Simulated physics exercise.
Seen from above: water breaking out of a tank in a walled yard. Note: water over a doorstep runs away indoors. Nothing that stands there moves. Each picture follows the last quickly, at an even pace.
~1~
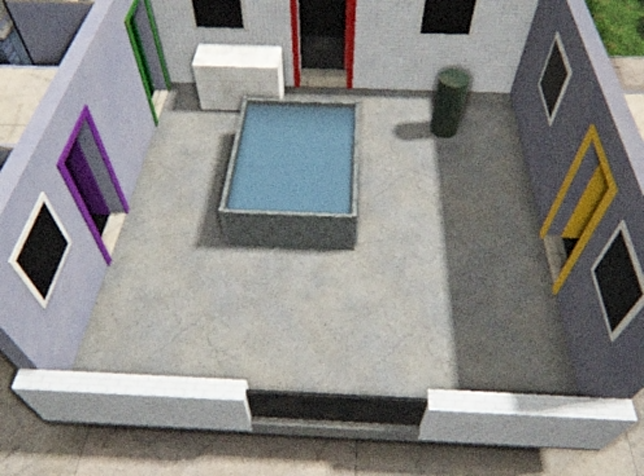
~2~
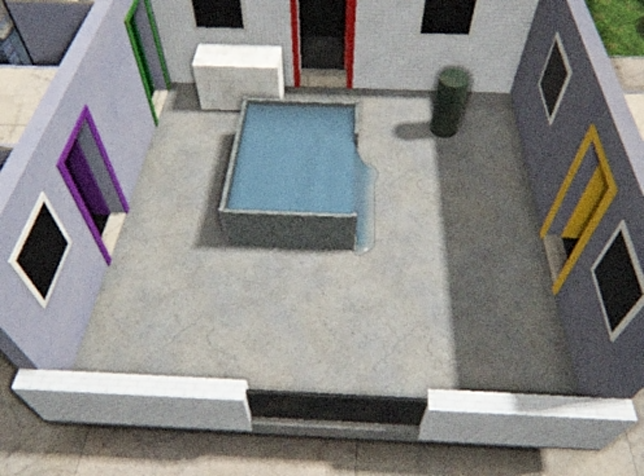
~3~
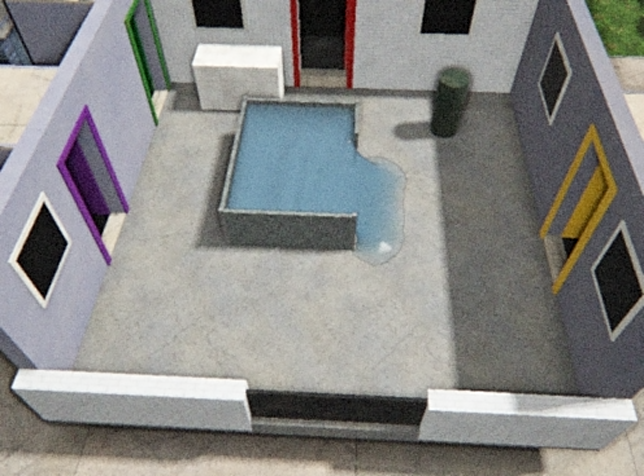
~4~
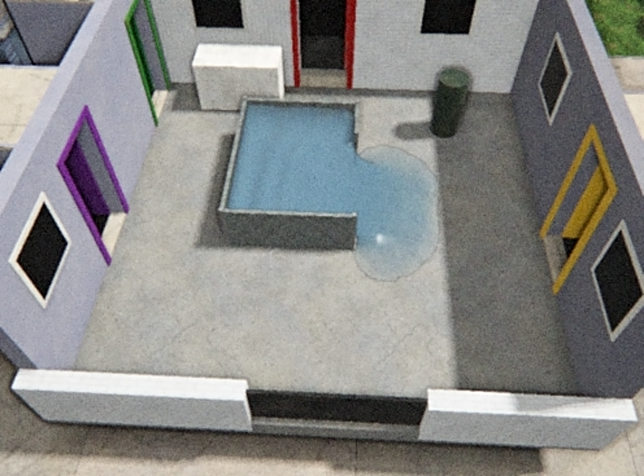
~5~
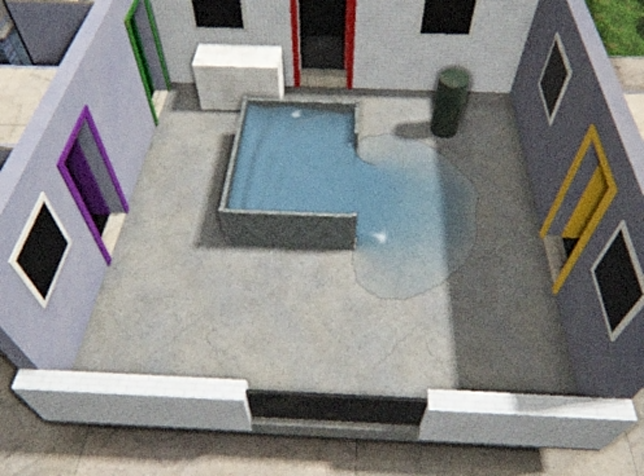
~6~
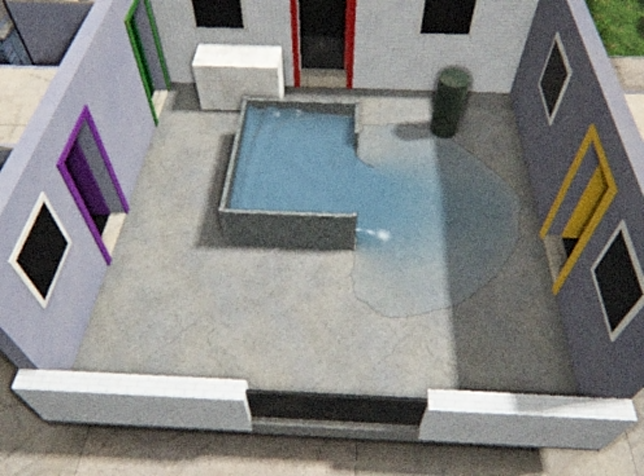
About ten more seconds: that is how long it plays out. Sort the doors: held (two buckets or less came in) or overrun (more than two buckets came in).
Sorted: Purple door overrun, green door overrun, yellow door overrun, red door held.
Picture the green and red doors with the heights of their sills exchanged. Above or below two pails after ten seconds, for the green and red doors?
Log - green: Below the mark; red: Above the mark.
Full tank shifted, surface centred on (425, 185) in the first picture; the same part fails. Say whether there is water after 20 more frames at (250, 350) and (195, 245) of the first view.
In order: Reached by the flood and not reached.
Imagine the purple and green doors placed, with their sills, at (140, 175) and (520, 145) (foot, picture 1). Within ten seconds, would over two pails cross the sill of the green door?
I reckon the green door tops it.
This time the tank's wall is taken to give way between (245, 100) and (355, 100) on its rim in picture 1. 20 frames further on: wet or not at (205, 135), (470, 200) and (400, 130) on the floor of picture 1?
One after the other: Covered, awash, wet.
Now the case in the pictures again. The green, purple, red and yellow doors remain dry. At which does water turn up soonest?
It's the yellow-painted one.
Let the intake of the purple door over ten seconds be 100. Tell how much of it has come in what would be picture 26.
Share by then: About 0 in a hundred.
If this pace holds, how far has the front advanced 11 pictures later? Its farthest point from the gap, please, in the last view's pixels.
Farthest reach: About (577, 421).
A moment on, water covers 30 % of the floor; the purple door not reached, the green door not reached, the yellow door over two buckets in, the red door not reached.
Next, water covers 40 % of the floor; the purple door not reached, the green door not reached, the yellow door far over two buckets in, the red door not reached.
Then, water covers 50 % of the floor; the purple door not reached, the green door not reached, the yellow door far over two buckets in, the red door wet at the sill, nothing in.
Later, water covers 90 % of the floor; the purple door under two buckets in, the green door under two buckets in, the yellow door far over two buckets in, the red door wet at the sill, nothing in.
In the end, water covers 100 % of the floor; the purple door over two buckets in, the green door over two buckets in, the yellow door far over two buckets in, the red door wet at the sill, nothing in.
